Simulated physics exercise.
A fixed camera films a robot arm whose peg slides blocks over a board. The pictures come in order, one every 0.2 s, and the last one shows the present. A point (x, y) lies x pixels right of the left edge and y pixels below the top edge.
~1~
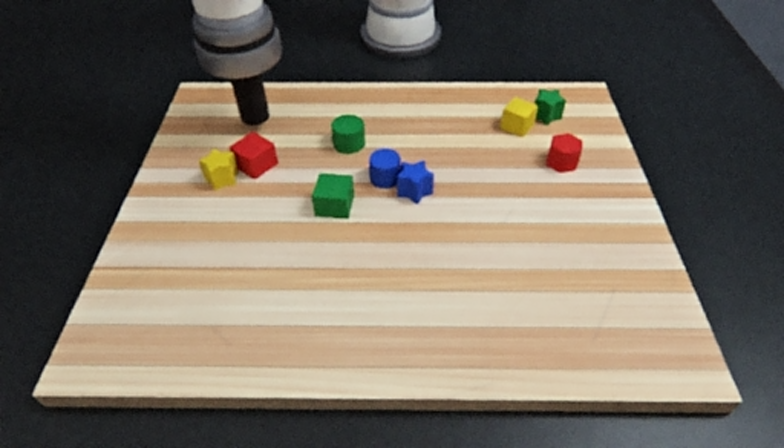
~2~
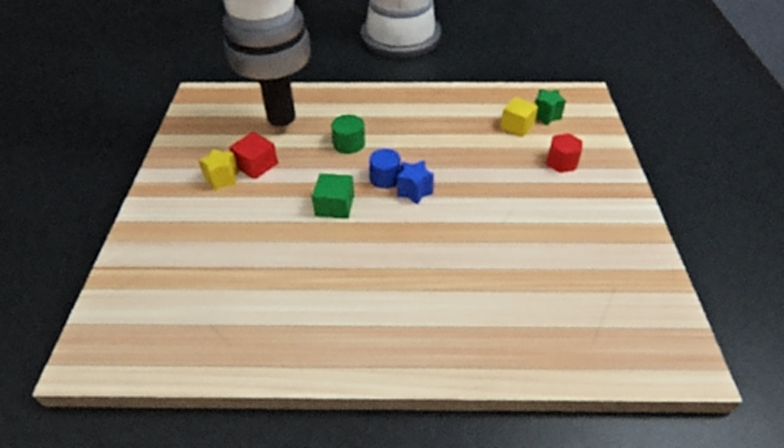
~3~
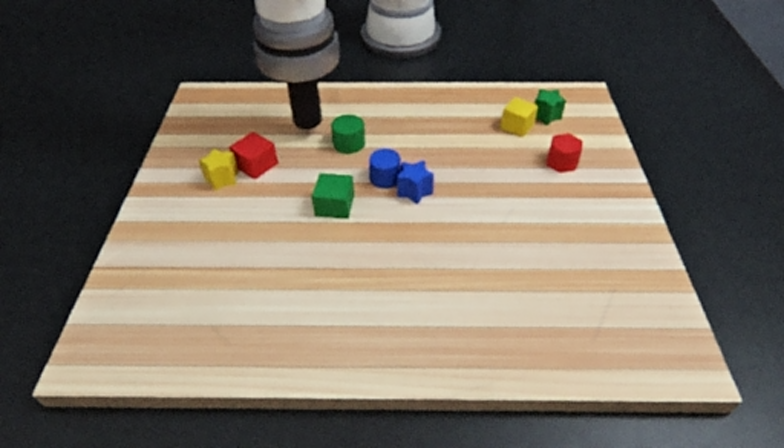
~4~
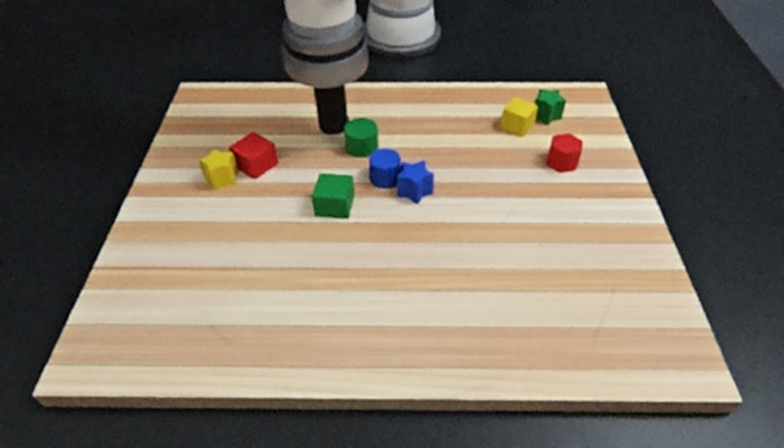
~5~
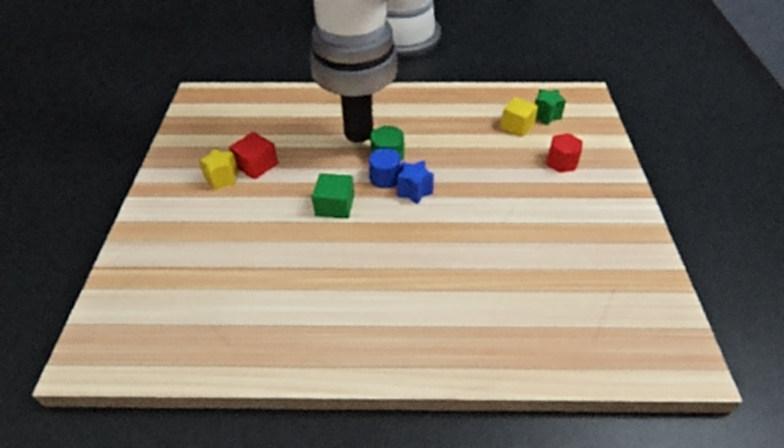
The video shows a robotic arm with a dark peg moving right above a striped wooden board of small coloured blocks, then pushing the green round block a short way right, close behind the blue round block.
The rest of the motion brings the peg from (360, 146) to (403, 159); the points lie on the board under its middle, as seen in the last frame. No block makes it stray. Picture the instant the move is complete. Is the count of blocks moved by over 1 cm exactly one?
Yes.
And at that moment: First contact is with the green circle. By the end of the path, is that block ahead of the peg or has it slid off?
That block remains ahead.
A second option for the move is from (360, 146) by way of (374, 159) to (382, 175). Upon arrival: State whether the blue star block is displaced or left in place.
The block moves away from its spot.
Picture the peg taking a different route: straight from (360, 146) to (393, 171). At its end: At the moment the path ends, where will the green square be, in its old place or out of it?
Same place.
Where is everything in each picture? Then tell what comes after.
Peg tip at (256, 118); block tops, blue circle at (385, 158); green circle at (348, 123), in the first picture.
Peg at (282, 119); blocks unchanged, in the second picture.
Peg at (308, 122); blocks unchanged, in the third picture.
Peg at (334, 127); green circle at (361, 127), in the fourth picture.
Peg at (359, 135); blue circle at (385, 158); green circle at (387, 135), in the fifth picture.
What follows on the original path. Halfway along, peg at (382, 141); green circle at (411, 142).
At the end, peg at (404, 147); blue circle in place; green circle at (434, 149).
